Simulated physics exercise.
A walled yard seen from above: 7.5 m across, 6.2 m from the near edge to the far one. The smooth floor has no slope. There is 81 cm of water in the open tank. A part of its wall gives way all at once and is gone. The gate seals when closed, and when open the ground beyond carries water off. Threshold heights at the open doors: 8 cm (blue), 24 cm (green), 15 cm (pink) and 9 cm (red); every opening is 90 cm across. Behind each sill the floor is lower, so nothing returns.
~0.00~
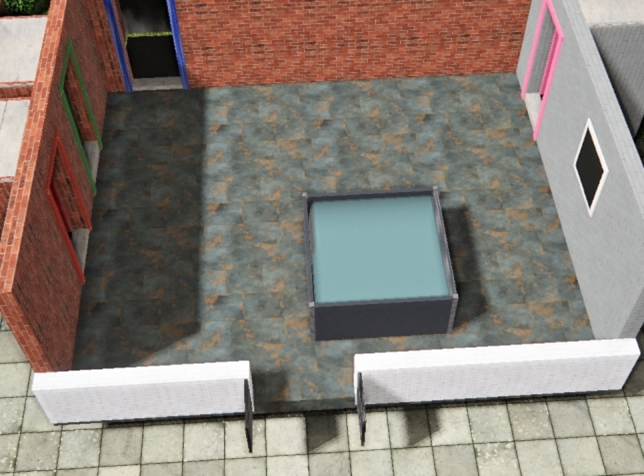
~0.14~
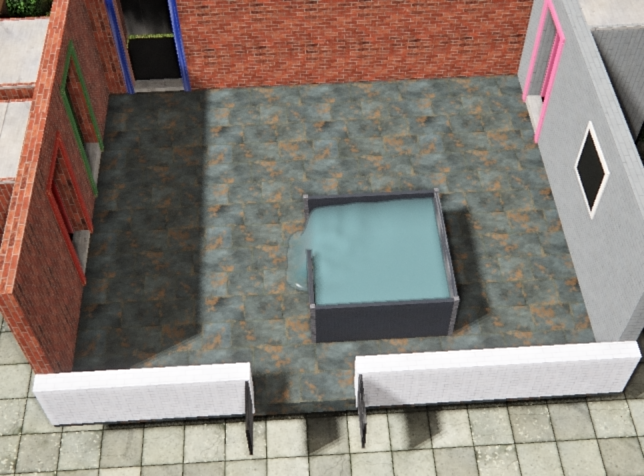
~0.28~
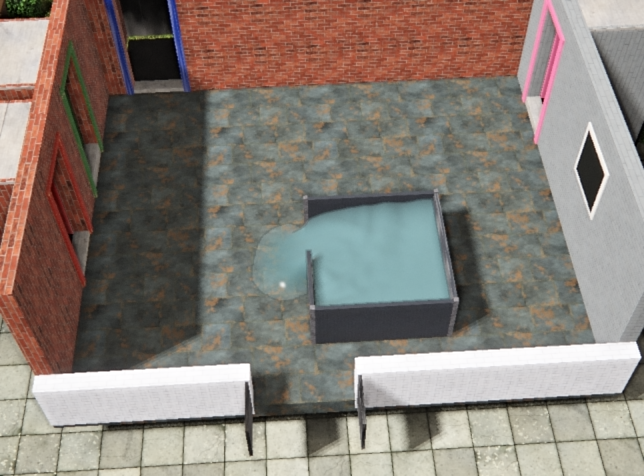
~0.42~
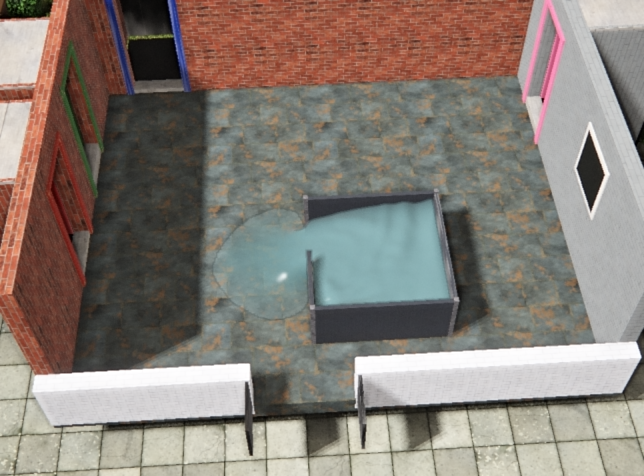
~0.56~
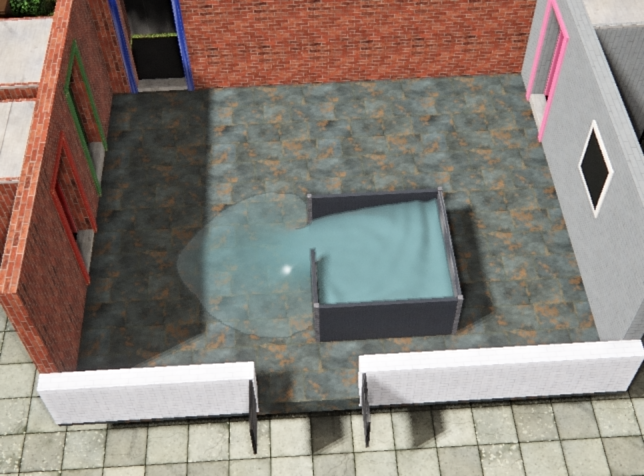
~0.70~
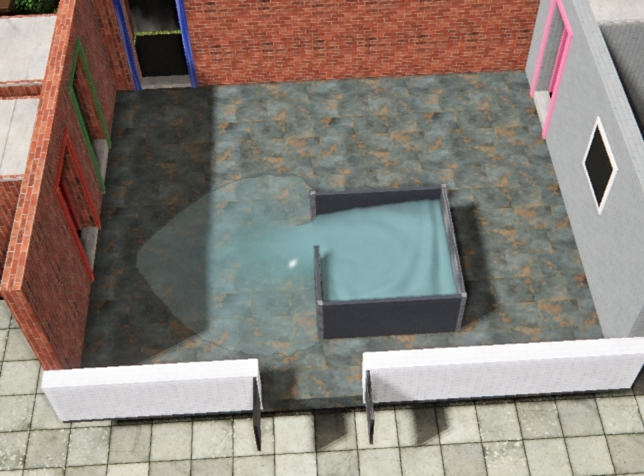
The footage shows a walled yard from above, where a dark-sided open tank of water stands whole, then loses part of its left wall; water pours through the gap and spreads leftward across the floor in a widening, rounded sheet.
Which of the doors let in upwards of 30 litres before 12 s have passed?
Door by door: At the blue door it exceeds the limit; at the green door it does not reach the limit; at the pink door it does not reach the limit; at the red door it passes the limit.
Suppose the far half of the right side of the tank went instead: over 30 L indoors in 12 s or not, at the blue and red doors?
Against that limit: Blue under, red not over.
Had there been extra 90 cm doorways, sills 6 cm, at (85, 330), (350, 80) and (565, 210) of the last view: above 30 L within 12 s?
In turn: Over, below, below.
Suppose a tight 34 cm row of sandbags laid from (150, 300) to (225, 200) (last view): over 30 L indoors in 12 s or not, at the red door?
Against that limit: Red under.
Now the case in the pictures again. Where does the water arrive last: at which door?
The pink one.
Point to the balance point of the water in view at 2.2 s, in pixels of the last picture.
Around (278, 259).
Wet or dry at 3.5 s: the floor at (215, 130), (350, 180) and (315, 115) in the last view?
In turn: Wet, still dry, still dry.
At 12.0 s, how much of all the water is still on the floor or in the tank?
About 80 per cent.
After 1.4 s water covers 30 % of the floor and is deepest (39 cm) near (305, 248); blue door not reached, green door 7 cm at the sill, 0 L in, pink door not reached, red door 15 cm at the sill, 31 L in.
After 2.2 s water covers 40 % of the floor and is deepest (36 cm) near (79, 384); blue door 1 cm at the sill, 0 L in, green door 23 cm at the sill, 0 L in, pink door not reached, red door 25 cm at the sill, 129 L in.
After 3.5 s water covers 40 % of the floor and is deepest (23 cm) near (117, 98); blue door 18 cm at the sill, 41 L in, green door 13 cm at the sill, 0 L in, pink door not reached, red door 19 cm at the sill, 226 L in.
After 7.0 s water covers 80 % of the floor and is deepest (14 cm) near (78, 396); blue door 13 cm at the sill, 124 L in, green door 10 cm at the sill, 0 L in, pink door not reached, red door 11 cm at the sill, 293 L in.
After 12.0 s water covers 100 % of the floor and is deepest (8 cm) near (115, 112); blue door 8 cm at the sill, 149 L in, green door 7 cm at the sill, 0 L in, pink door 6 cm at the sill, 0 L in, red door 7 cm at the sill, 297 L in.
